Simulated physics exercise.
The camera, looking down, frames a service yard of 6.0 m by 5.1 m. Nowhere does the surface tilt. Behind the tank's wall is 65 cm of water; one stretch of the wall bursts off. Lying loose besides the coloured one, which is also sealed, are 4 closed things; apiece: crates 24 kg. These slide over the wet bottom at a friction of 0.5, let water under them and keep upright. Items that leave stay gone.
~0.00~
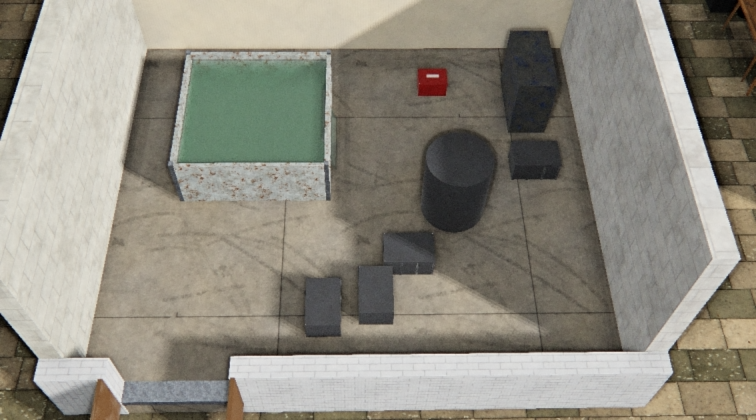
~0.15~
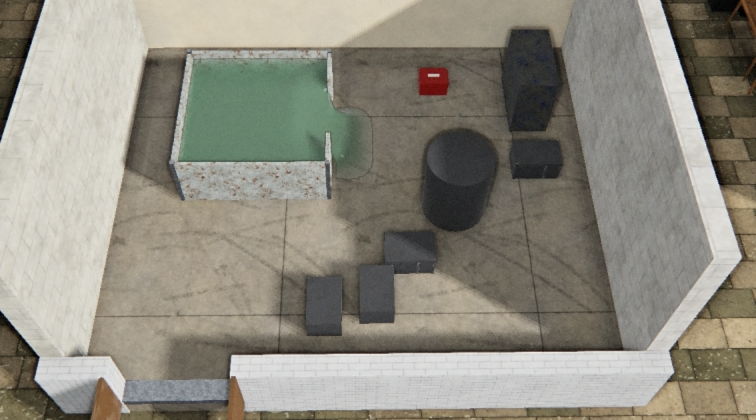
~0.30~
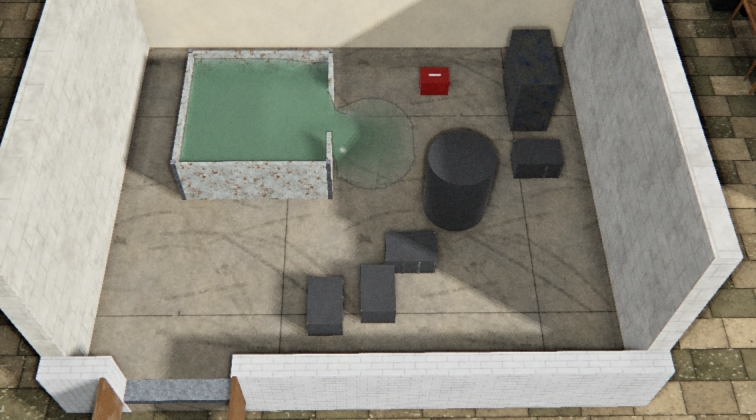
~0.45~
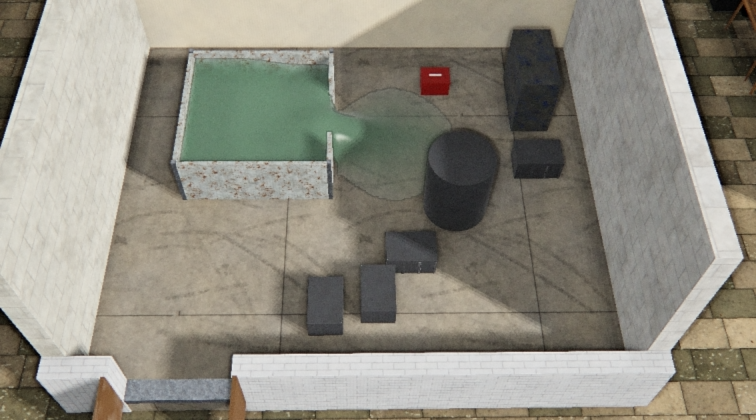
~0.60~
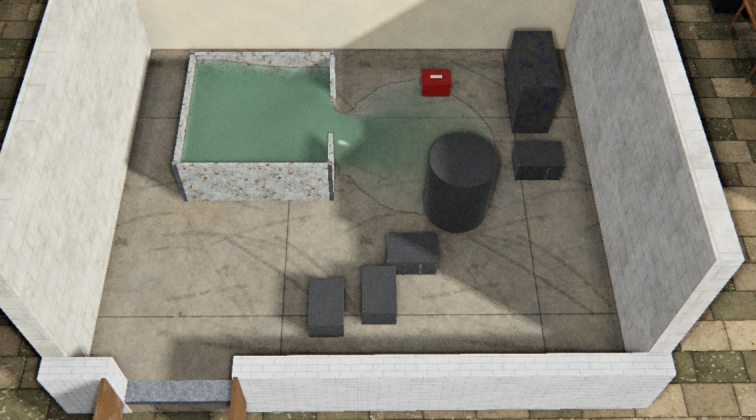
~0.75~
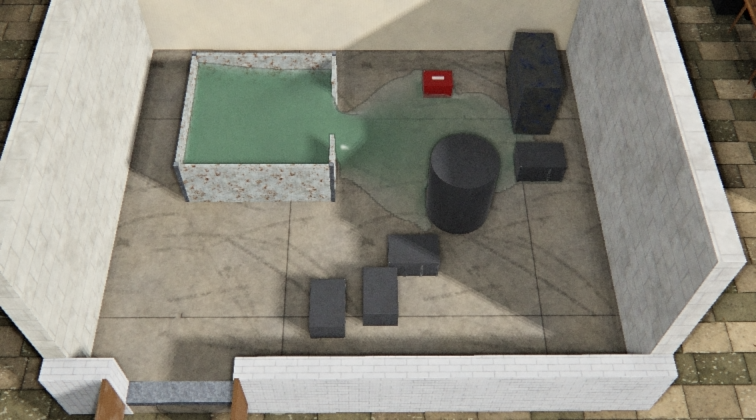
In the video, part of the right wall of a stone tank of green water gives way in a walled yard, and water spreads rightward across the paved floor, around a dark cylinder and toward a red box, which stays put.
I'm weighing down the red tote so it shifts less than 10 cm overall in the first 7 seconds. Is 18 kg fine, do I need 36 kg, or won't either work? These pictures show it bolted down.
You need 36 kg.
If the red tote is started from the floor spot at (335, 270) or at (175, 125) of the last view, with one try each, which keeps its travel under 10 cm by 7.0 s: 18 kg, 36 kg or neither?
At the first place the small mass does it, and at the second the small mass does it.
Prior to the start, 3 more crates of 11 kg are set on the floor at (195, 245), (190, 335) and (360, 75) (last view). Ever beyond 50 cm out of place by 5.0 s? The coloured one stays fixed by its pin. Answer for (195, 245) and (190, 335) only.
Results, in sequence: Not exceeded / not exceeded.
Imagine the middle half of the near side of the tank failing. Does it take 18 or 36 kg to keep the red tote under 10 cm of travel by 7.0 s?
Then the lighter mass suffices.
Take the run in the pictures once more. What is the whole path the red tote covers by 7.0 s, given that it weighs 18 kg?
300 cm in all.
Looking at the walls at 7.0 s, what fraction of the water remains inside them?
Still held: Near 100 %.
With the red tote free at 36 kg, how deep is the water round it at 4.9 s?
About 11 cm.
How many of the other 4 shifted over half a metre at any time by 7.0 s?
By my tally, 1.
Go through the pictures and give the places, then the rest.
The first picture shows the red tote at (433, 77), on the bottom; 3.3 m2 under water; 0 of 5 have shifted.
The second picture shows the red tote at (434, 76) rests on the ground; water covers 3.9 m2; 0 of 5 have shifted.
The third picture shows the red tote at (435, 75), on the bottom; water covers 4.6 m2; 0 of 5 have shifted.
The fourth picture shows the red tote at (435, 75) rests on the ground; 5.6 m2 under water; 0 of 5 have shifted.
The fifth picture shows the red tote at (436, 77), on the bottom; water covers 6.5 m2; 0 of 5 have shifted.
The sixth picture shows the red tote at (438, 78) rests on the ground; water covers 7.4 m2; 0 of 5 have shifted.
After 1.4 s the red tote would be 30 cm from its start with 18 kg and 0 cm from its start with 36 kg; 8 cm of water round it then.
After 3.1 s the red tote would be 103 cm from its start with 18 kg and 0 cm from its start with 36 kg; 14 cm of water round it then.
After 4.9 s the red tote would be 48 cm from its start with 18 kg and 0 cm from its start with 36 kg; 11 cm of water round it then.
After 7.0 s the red tote would be 96 cm from its start with 18 kg and 0 cm from its start with 36 kg; 8 cm of water round it then.
